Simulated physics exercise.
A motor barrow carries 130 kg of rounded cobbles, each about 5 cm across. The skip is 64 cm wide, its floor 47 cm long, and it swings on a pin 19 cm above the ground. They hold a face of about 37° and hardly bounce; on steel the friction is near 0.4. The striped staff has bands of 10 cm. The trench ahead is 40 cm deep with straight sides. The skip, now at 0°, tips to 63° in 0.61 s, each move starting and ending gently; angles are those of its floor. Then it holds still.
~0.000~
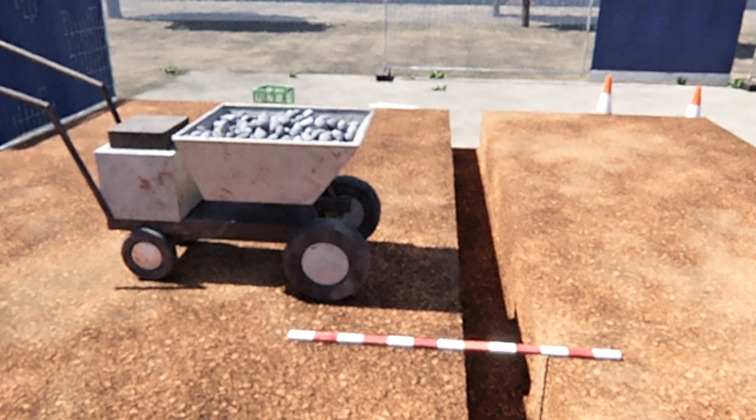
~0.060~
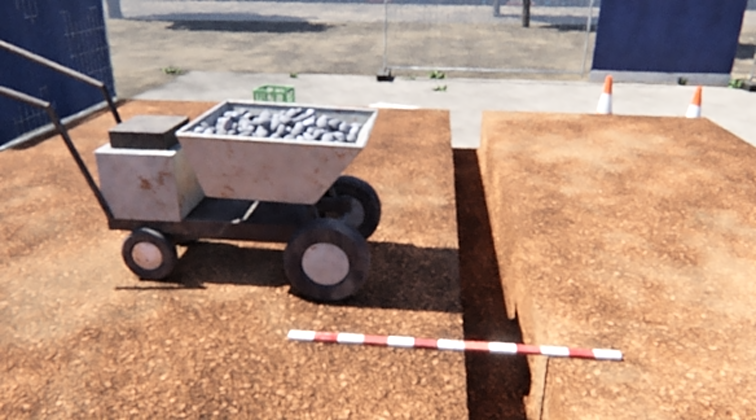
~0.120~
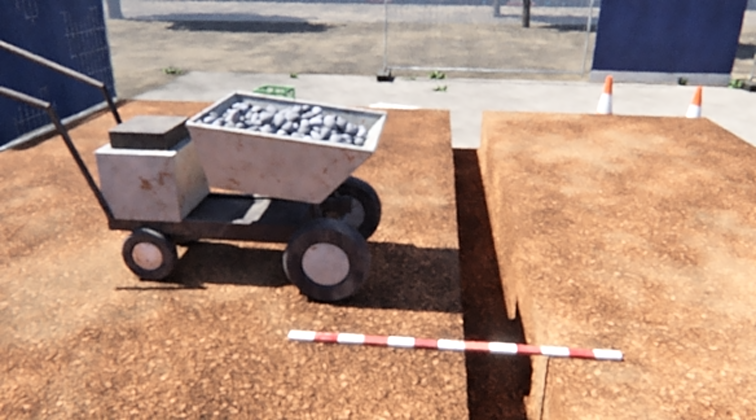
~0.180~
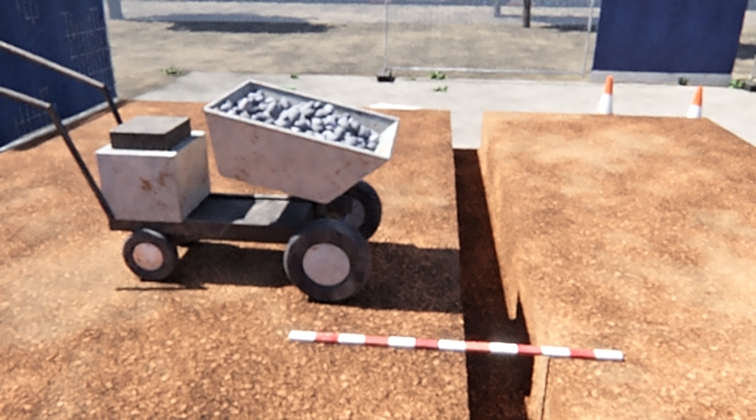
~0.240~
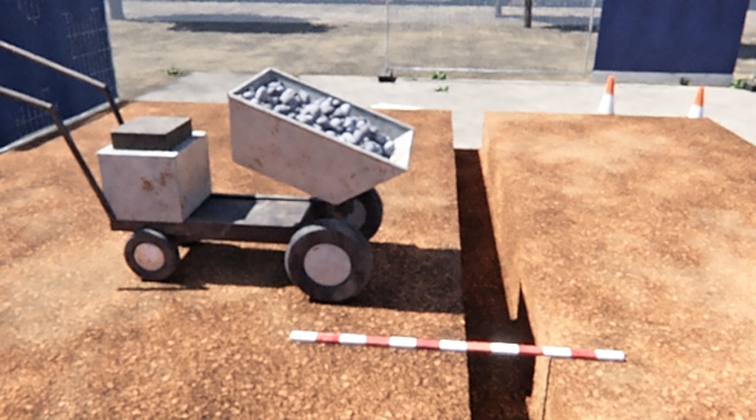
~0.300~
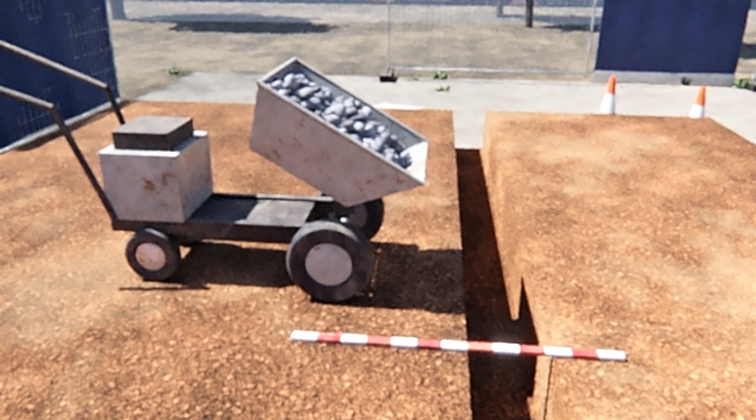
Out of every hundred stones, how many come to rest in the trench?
About 69 per cent.
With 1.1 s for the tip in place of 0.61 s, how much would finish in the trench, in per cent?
Then about 80 per cent.
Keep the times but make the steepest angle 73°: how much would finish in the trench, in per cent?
Then about 75 per cent.
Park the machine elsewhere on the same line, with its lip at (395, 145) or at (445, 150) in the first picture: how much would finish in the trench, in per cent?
Near 50 per cent from the first place, 15 from the second.
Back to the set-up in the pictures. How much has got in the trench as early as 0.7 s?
Some 20 per cent.
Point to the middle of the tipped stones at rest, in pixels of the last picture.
Near (501, 330).
After 0.5 s the floor is at 53°; 100 % in the skip; the foremost stones are at (439, 188).
After 0.7 s the floor is at 63°; 81 % in the skip, 1 % short of the trench, 18 % in the trench; the foremost stones are at (527, 268).
After 1.1 s the floor is at 63°; 35 % in the skip, 1 % short of the trench, 44 % in the trench, 20 % past the trench; the foremost stones are at (670, 282).
After 3.0 s the floor is at 63°; 10 % in the skip, 69 % in the trench, 20 % past the trench; the foremost stones are past the picture's edge.
